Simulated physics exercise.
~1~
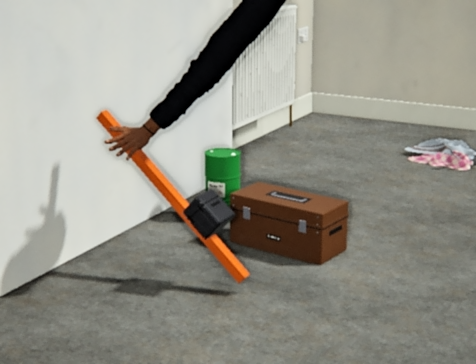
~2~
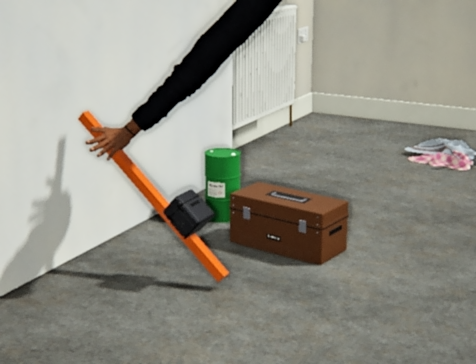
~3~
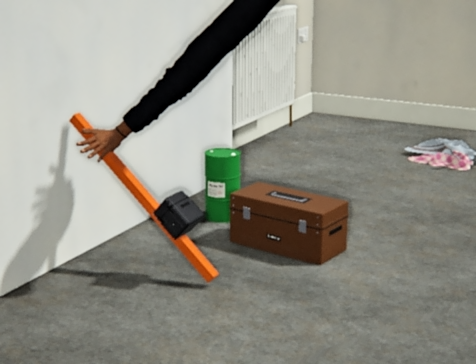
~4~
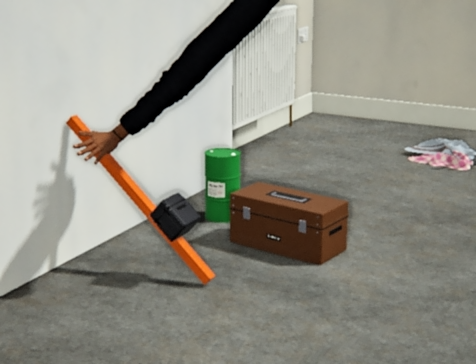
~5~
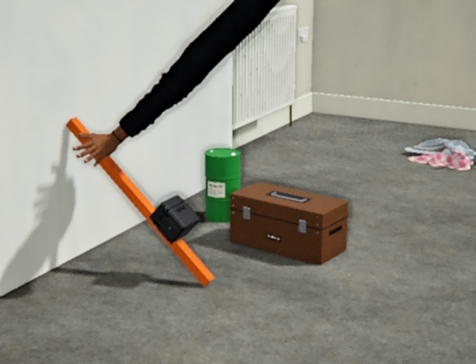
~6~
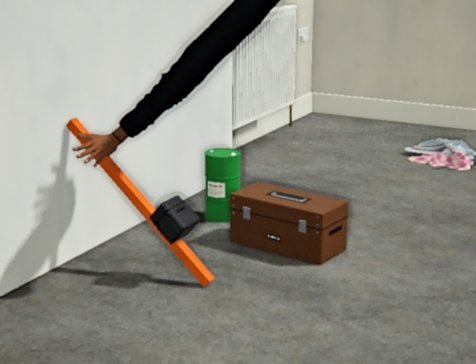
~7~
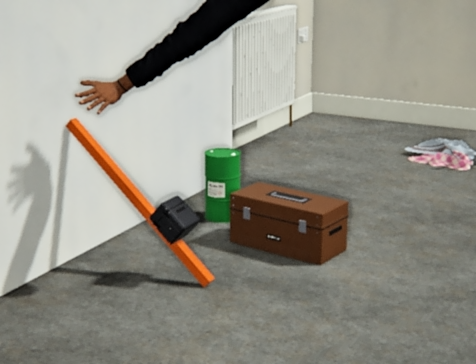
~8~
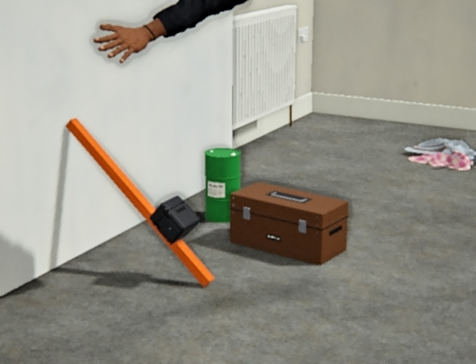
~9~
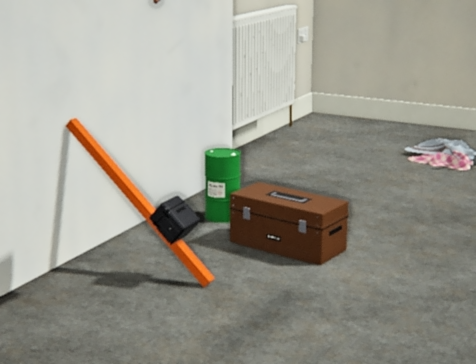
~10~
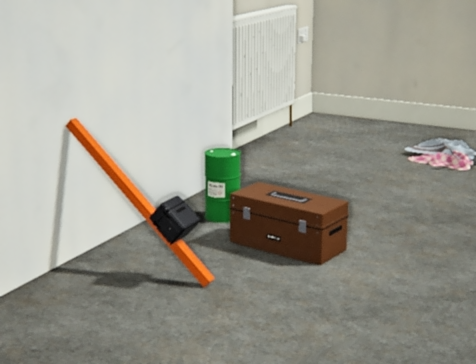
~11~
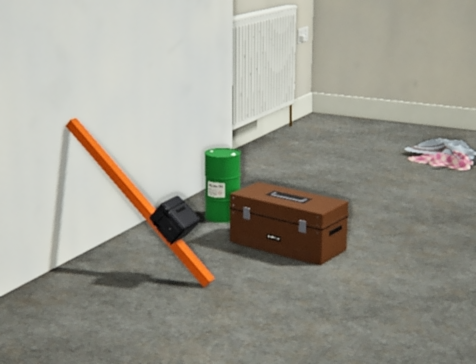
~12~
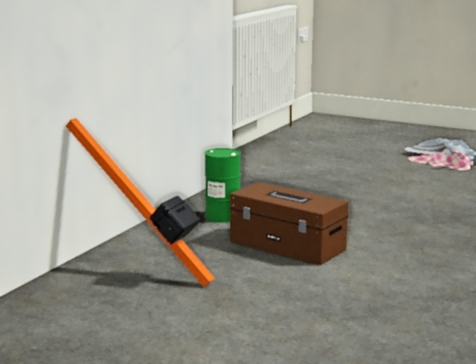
The footage shows a hand shifting an orange pole with a black block attached leftward and propping it against a white wall, near a green canister and a brown toolbox. The hand lets go and withdraws, and the pole stays leaning in place.
